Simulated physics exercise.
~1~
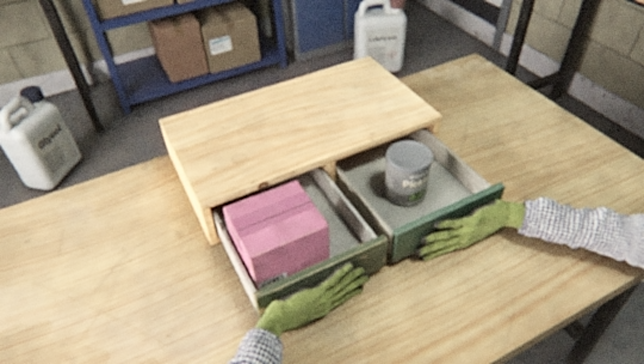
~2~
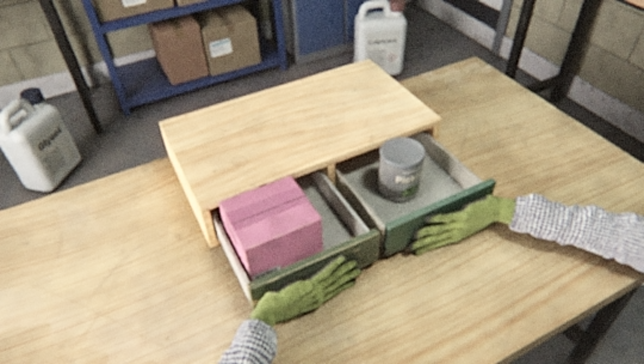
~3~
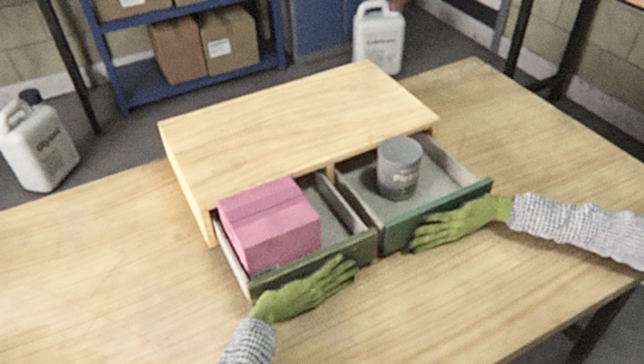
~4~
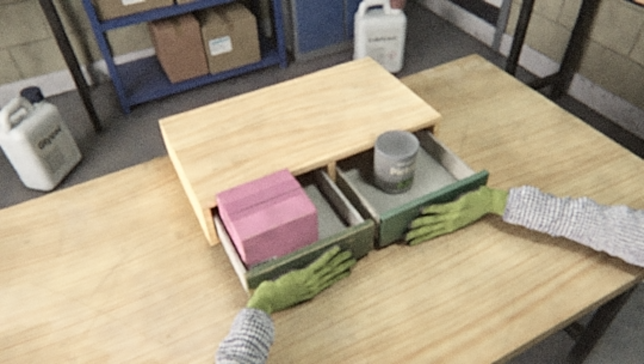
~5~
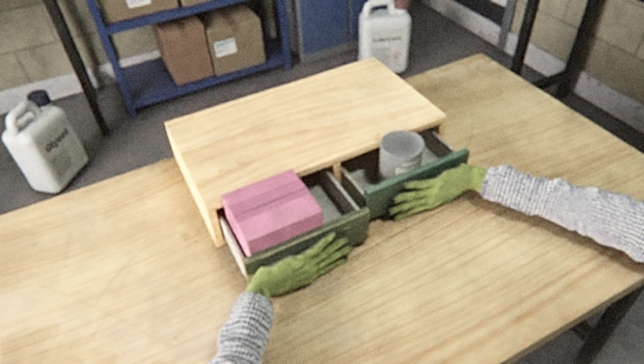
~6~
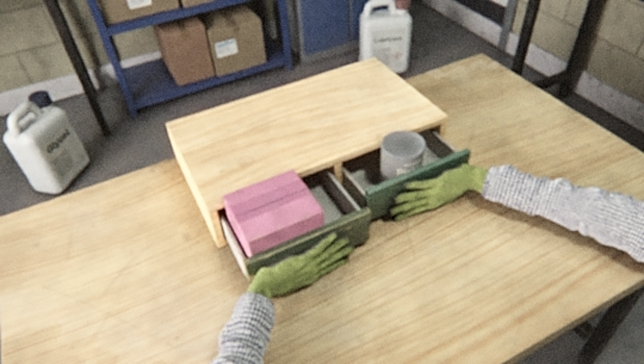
Green-gloved hands pushing two open drawers holding a pink box and a grey tub partway into a wooden chest, both staying ajar.
